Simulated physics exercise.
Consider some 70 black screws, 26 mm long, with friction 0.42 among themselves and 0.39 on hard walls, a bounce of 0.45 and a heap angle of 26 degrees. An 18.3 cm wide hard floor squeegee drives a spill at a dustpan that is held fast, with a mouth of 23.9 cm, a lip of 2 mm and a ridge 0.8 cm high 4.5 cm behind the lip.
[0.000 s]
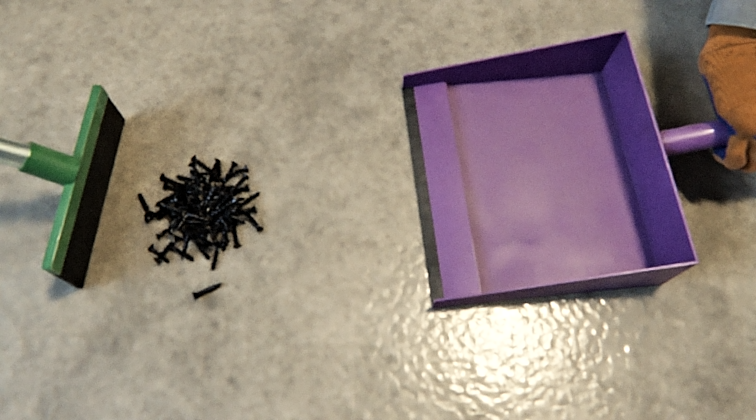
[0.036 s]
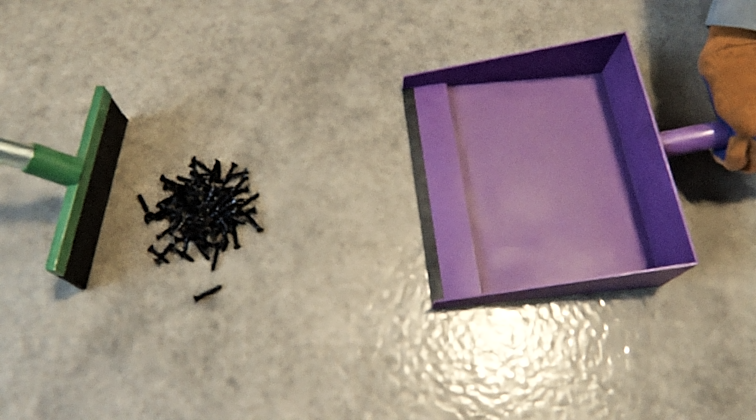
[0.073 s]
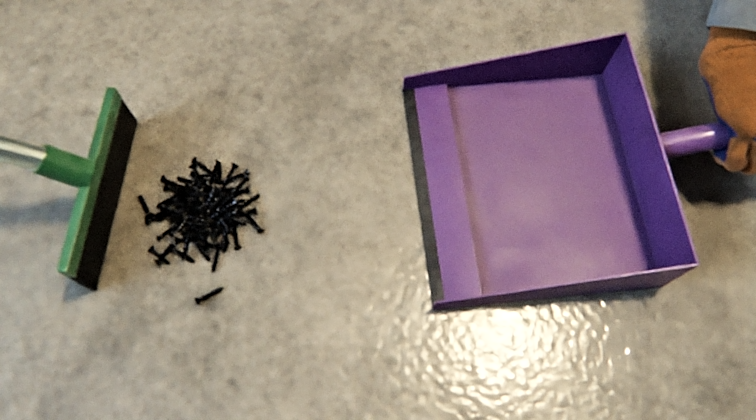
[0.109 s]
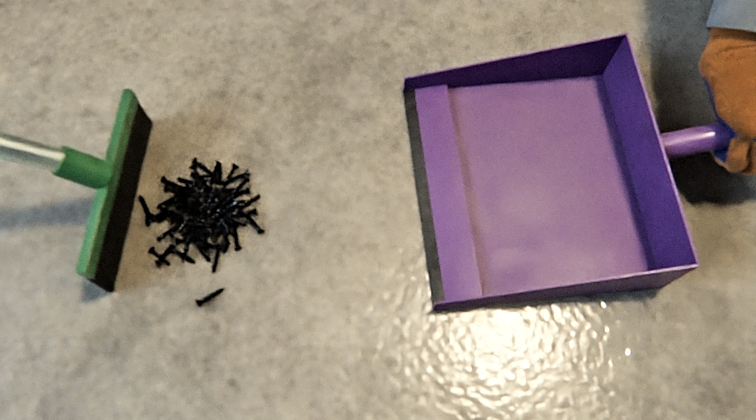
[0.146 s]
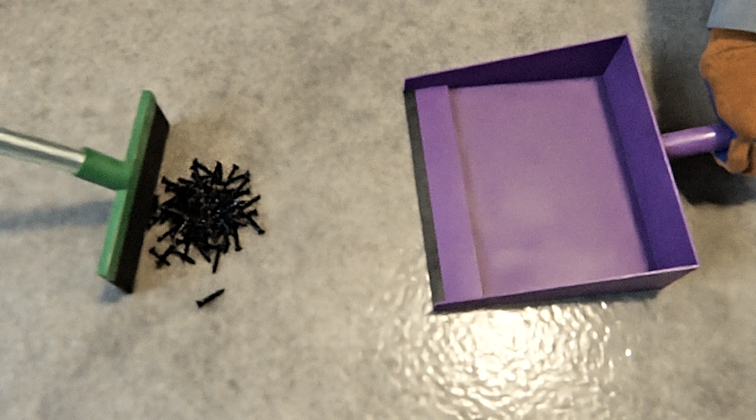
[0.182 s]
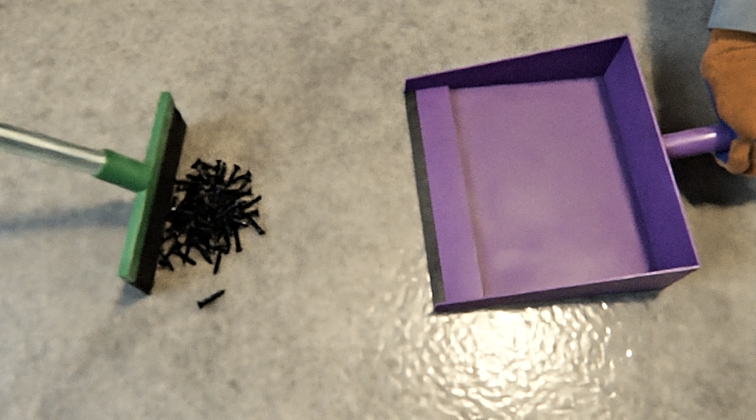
On a mottled grey floor with a glossy patch of reflected light, the view looks down from above and stays still. A green squeegee with a black blade and metal handle is at left beside a pile of black screws, one lying apart, while a brown-gloved hand holds a purple dustpan at right. The squeegee slides rightward and presses into the pile's left edge, nudging some screws, while the dustpan stays put.
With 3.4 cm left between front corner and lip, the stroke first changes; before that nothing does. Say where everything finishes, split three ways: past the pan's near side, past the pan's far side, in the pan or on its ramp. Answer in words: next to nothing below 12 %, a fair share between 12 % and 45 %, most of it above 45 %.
Near side - next to nothing; far side - next to nothing; pan - next to nothing.
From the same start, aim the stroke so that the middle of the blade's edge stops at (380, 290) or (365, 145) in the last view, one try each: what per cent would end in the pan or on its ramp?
Roughly 10 % and 0 %.
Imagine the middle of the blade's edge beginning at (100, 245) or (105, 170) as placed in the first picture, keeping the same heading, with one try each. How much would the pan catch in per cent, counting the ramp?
The two tries give about 5 % and about 0 %.
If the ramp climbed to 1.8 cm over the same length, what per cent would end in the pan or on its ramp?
Estimate: About 5 in a hundred.
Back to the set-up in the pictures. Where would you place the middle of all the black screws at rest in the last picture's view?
Somewhere around (398, 222) in the final frame.
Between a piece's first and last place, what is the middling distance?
I'd say close to 20 cm.
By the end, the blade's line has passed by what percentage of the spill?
About 0 percent.
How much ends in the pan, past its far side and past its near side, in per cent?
Near 5, far 0, pan 5, all in per cent.
Then, at 0.39 s, middle of the blade 15 cm from the lip; 0 % over the lip, far side 0 %, near side 0 %.
Then, at 0.54 s, middle of the blade 8 cm from the lip; 0 % over the lip, far side 0 %, near side 0 %.
After 0.81 s, middle of the blade 5 cm from the lip; 5 % over the lip, far side 0 %, near side 5 %.
In the end, at 1.7 s, near side 5 %, far side 0 %, pan 5 %, in front of the lip or behind the blade 95 %.
